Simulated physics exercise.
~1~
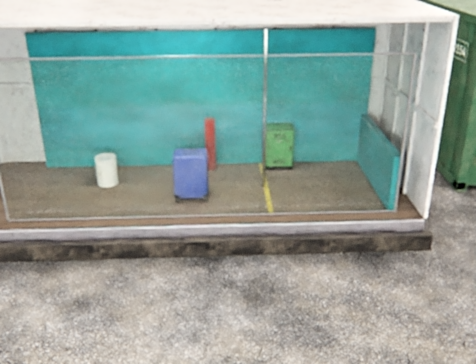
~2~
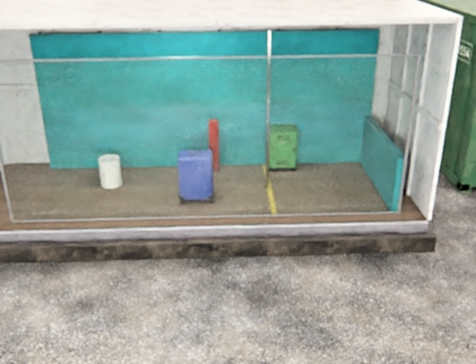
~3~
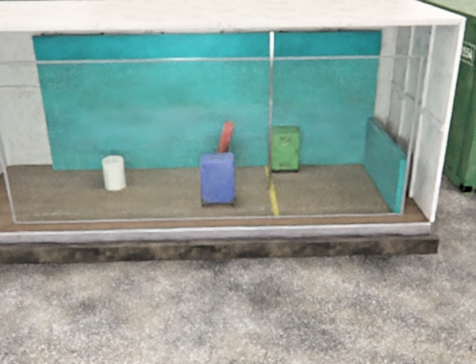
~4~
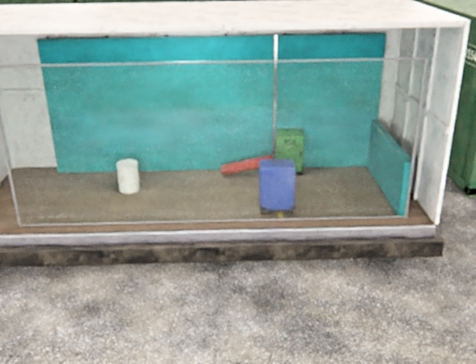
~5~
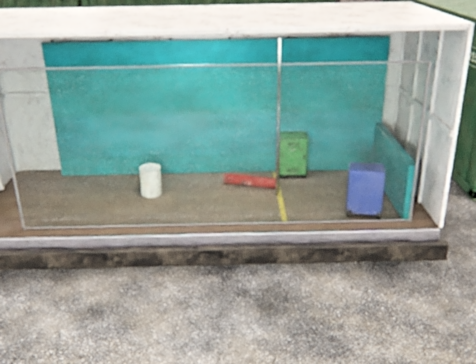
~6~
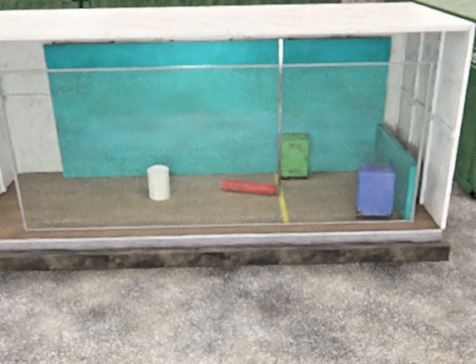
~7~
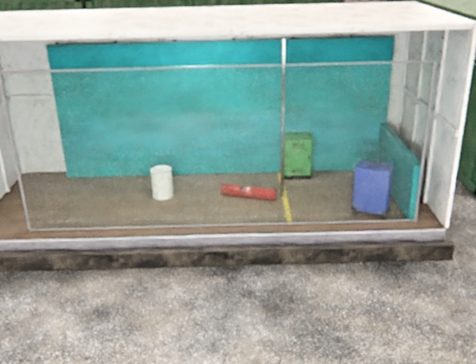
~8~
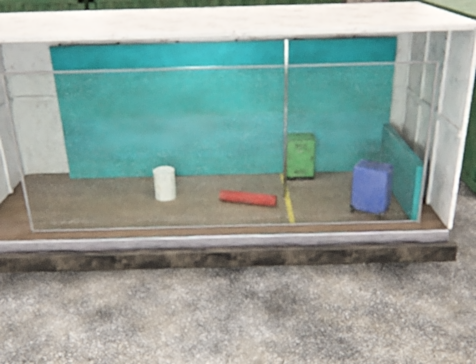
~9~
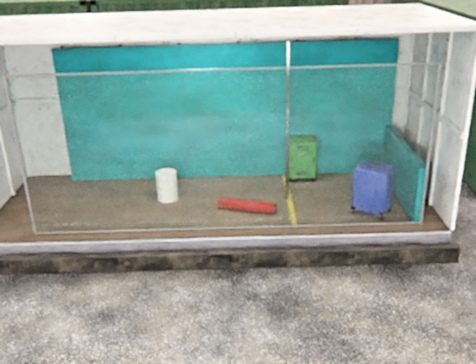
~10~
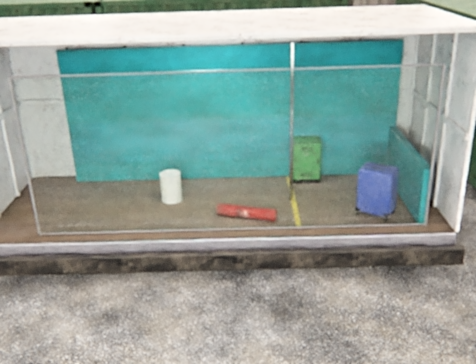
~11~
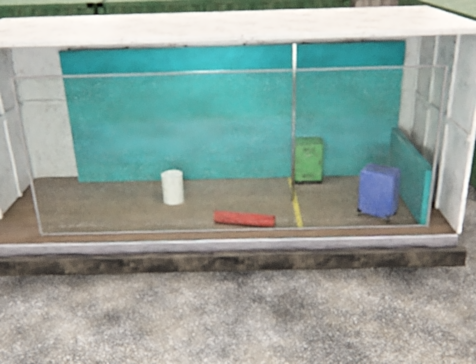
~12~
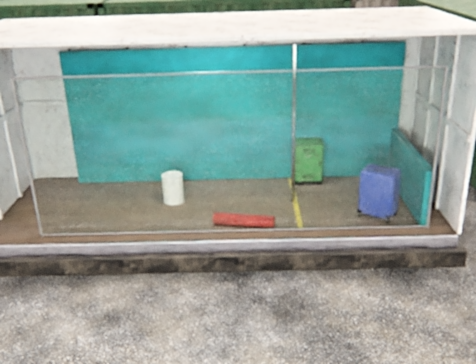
A white-framed bay held a blue wheeled case, a white drum, a green locker and an upright red roll. The case rolled right past the yellow line, while the roll toppled, drifted nearer, and lay short of it, the drum still upright.
